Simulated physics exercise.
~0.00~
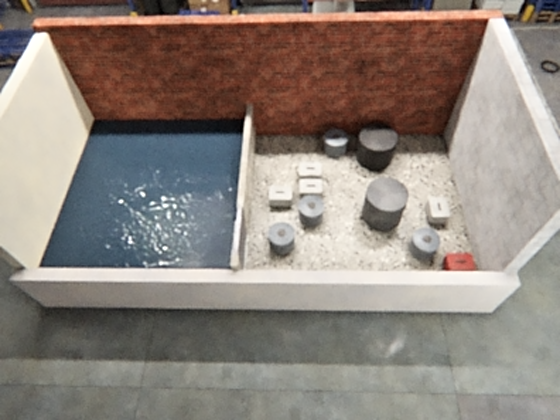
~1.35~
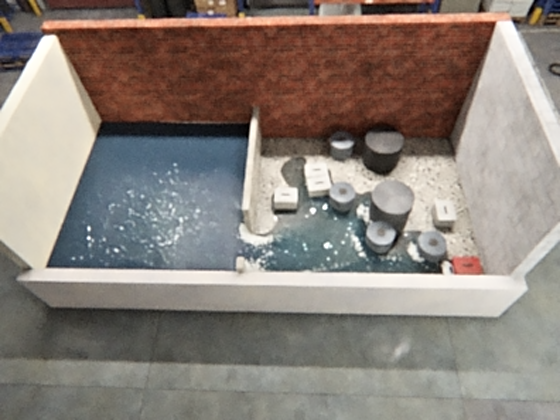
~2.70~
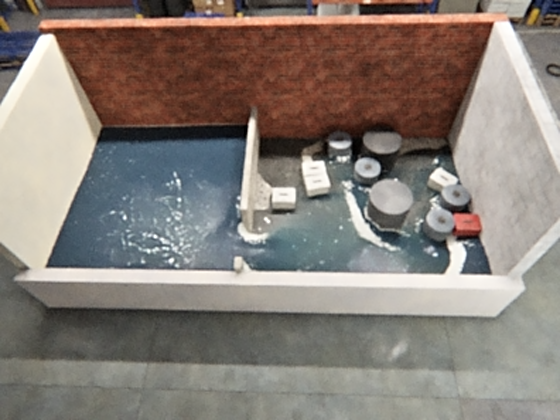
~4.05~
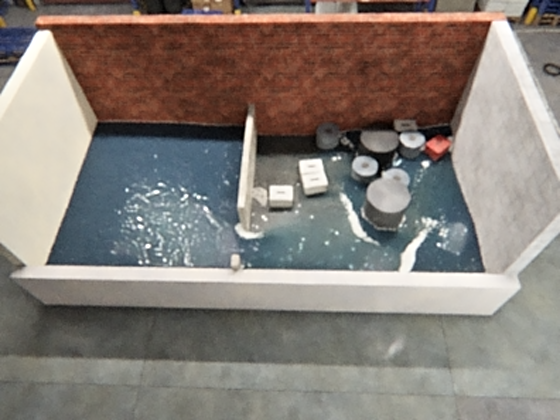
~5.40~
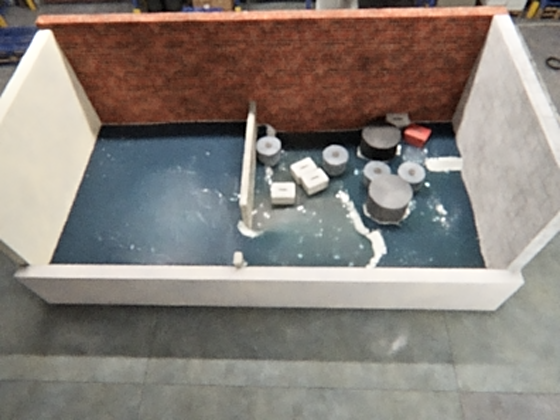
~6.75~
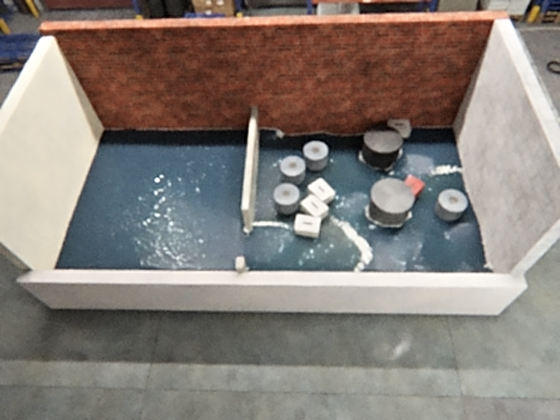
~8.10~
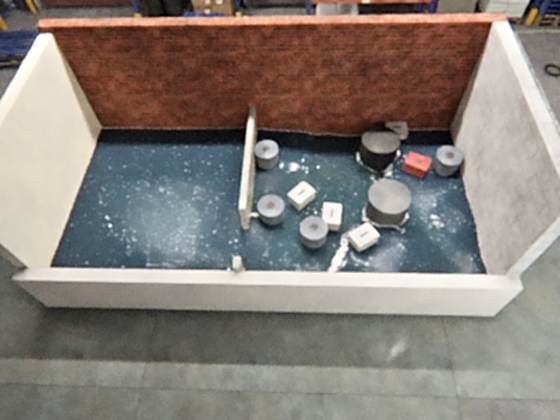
Water floods the dry gravel room, and drums, white blocks and a red block drift about.
